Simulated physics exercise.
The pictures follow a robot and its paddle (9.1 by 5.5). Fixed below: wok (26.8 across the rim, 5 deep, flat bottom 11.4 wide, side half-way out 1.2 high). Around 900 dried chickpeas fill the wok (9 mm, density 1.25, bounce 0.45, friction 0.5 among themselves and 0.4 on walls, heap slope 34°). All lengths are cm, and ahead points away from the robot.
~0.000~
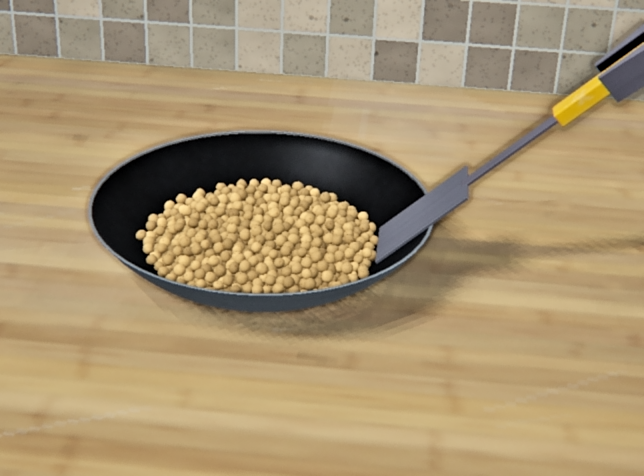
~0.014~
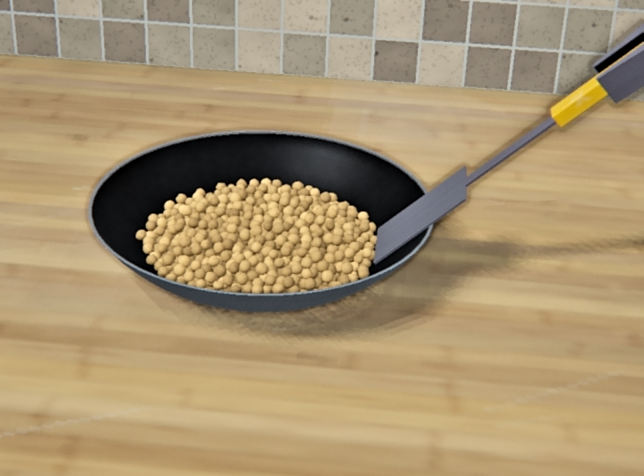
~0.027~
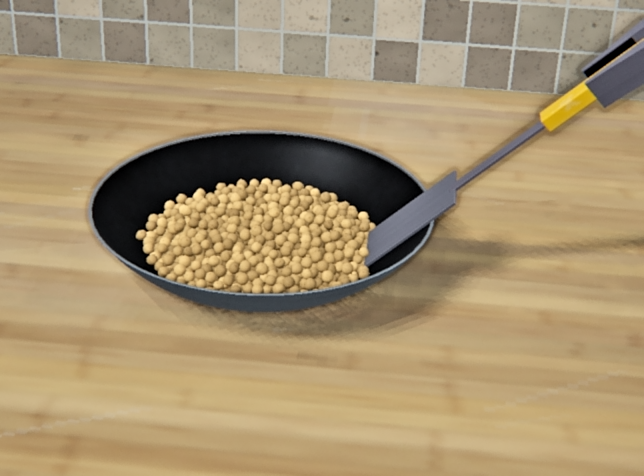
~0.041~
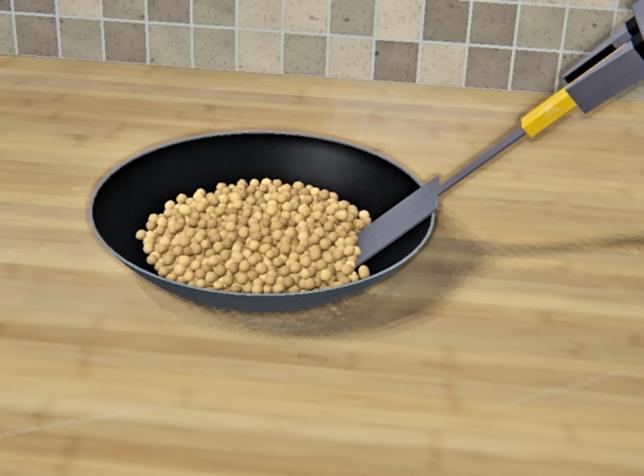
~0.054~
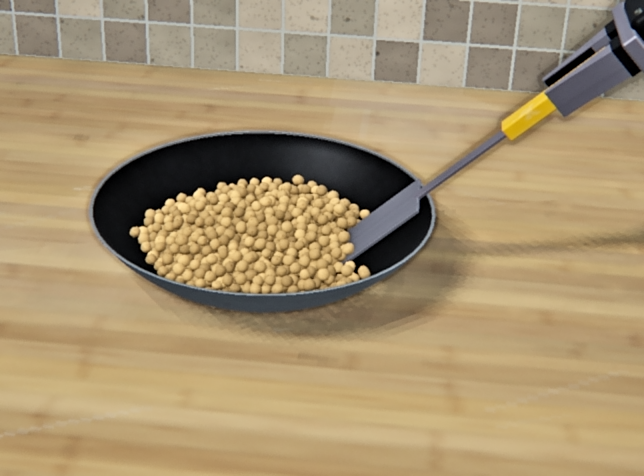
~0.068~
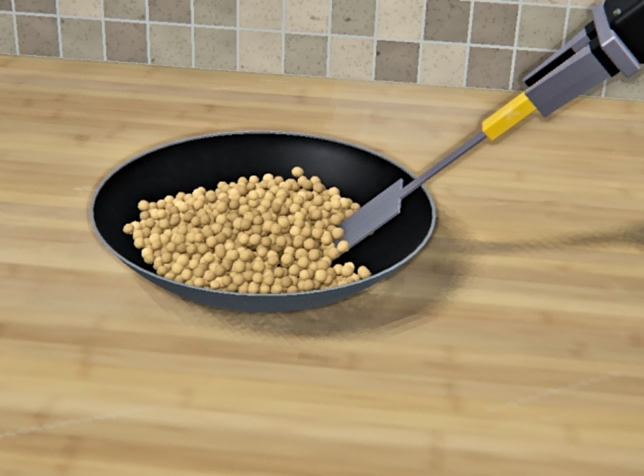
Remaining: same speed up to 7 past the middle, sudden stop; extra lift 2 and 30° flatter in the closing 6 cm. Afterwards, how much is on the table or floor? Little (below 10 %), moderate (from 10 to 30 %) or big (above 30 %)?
Share on the table or floor: Little (below 10 %).
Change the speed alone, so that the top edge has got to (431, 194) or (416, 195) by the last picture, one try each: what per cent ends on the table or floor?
Some 0 and 0 per cent.
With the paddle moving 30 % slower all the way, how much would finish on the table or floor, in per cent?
In that case some 0 per cent.
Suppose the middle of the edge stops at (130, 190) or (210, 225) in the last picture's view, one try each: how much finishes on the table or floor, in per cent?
About 25 and 0 per cent.
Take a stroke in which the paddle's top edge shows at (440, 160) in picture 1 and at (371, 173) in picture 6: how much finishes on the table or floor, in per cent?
About 5 per cent.
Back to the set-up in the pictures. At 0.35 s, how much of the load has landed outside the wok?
Some 5 per cent.
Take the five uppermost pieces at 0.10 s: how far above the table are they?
About 6 cm.
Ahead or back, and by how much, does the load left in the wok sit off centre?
Some 3.5 cm ahead.
After 0.10 s, sloping 44°, highest piece 7 above the table; 900 in the wok.
After 0.14 s, sloping 34°, highest piece 7 above the table; 900 in the wok.
After 0.35 s, sloping 14°, highest piece 6 above the table; 871 in the wok, 23 on the table or floor, 6 on the blade or in flight.
After 1.40 s, sloping 14°, highest piece 6 above the table; 870 in the wok, 30 on the table or floor.
In the end, 870 in the wok, 30 on the table or floor. That is 3 % on the table or floor.
